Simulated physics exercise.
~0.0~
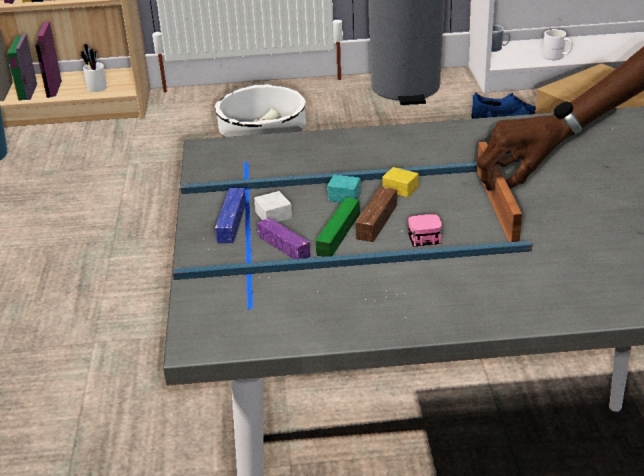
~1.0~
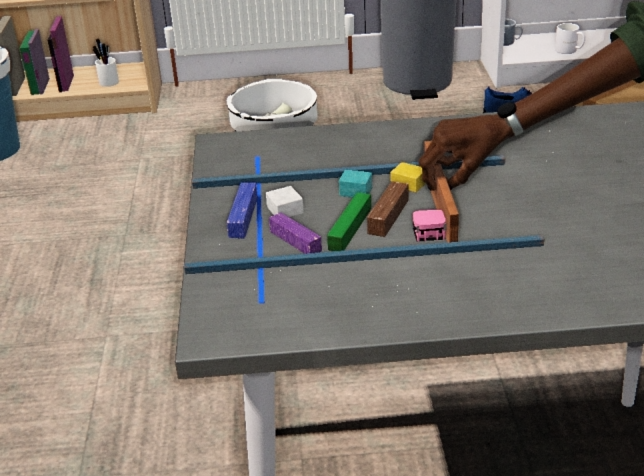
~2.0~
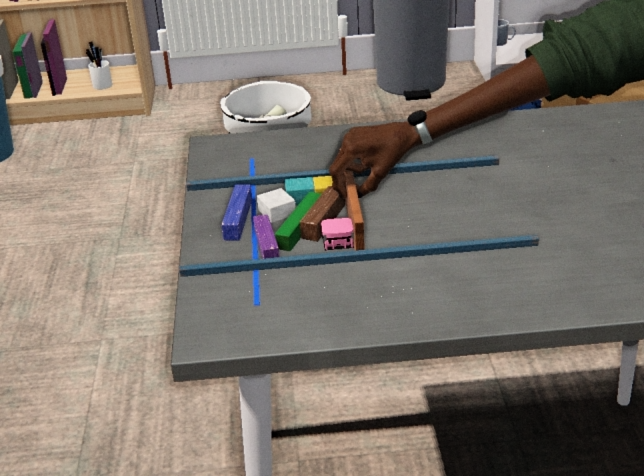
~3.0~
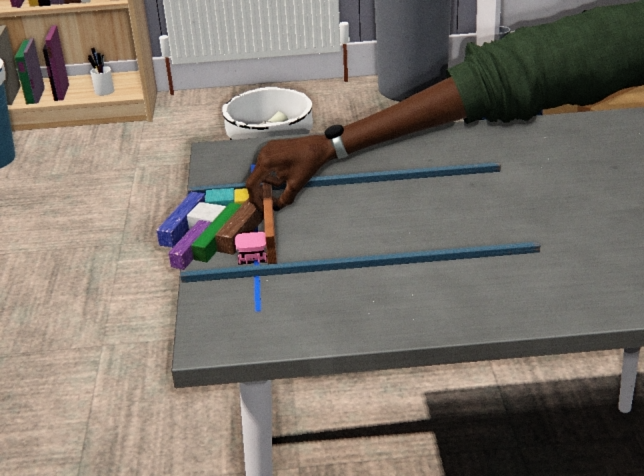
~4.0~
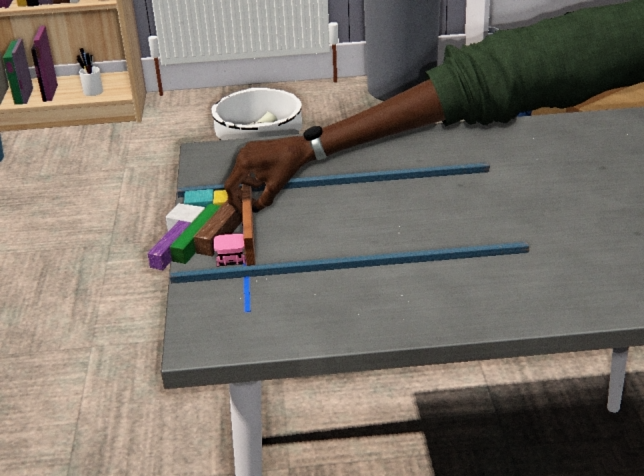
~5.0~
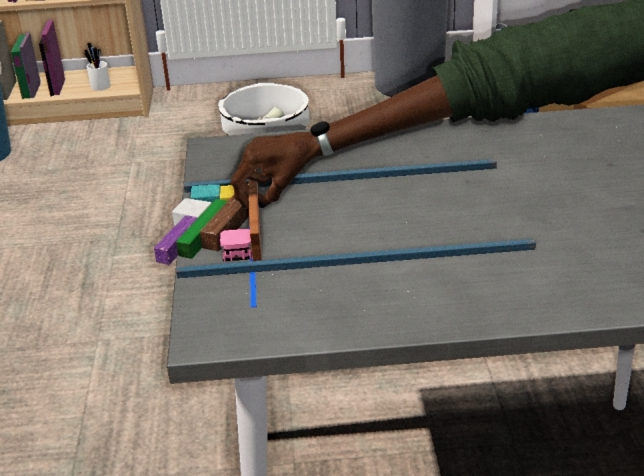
A grey table stands on a pale patterned floor, seen from above and in front, with a radiator, a white basket and shelves behind. Between two dark blue strips on its top lie blue, white, purple, teal, green, brown, yellow and pink pieces, with a blue tape line near the left edge. A dark-skinned hand with a wristwatch slides an upright orange-brown board leftward, gathering the pieces into a tight cluster. The cluster is pushed past the left edge, and the blue bar drops out of sight. The board stops near the tape, the hand still holding it, with the purple and green bars jutting over the edge.
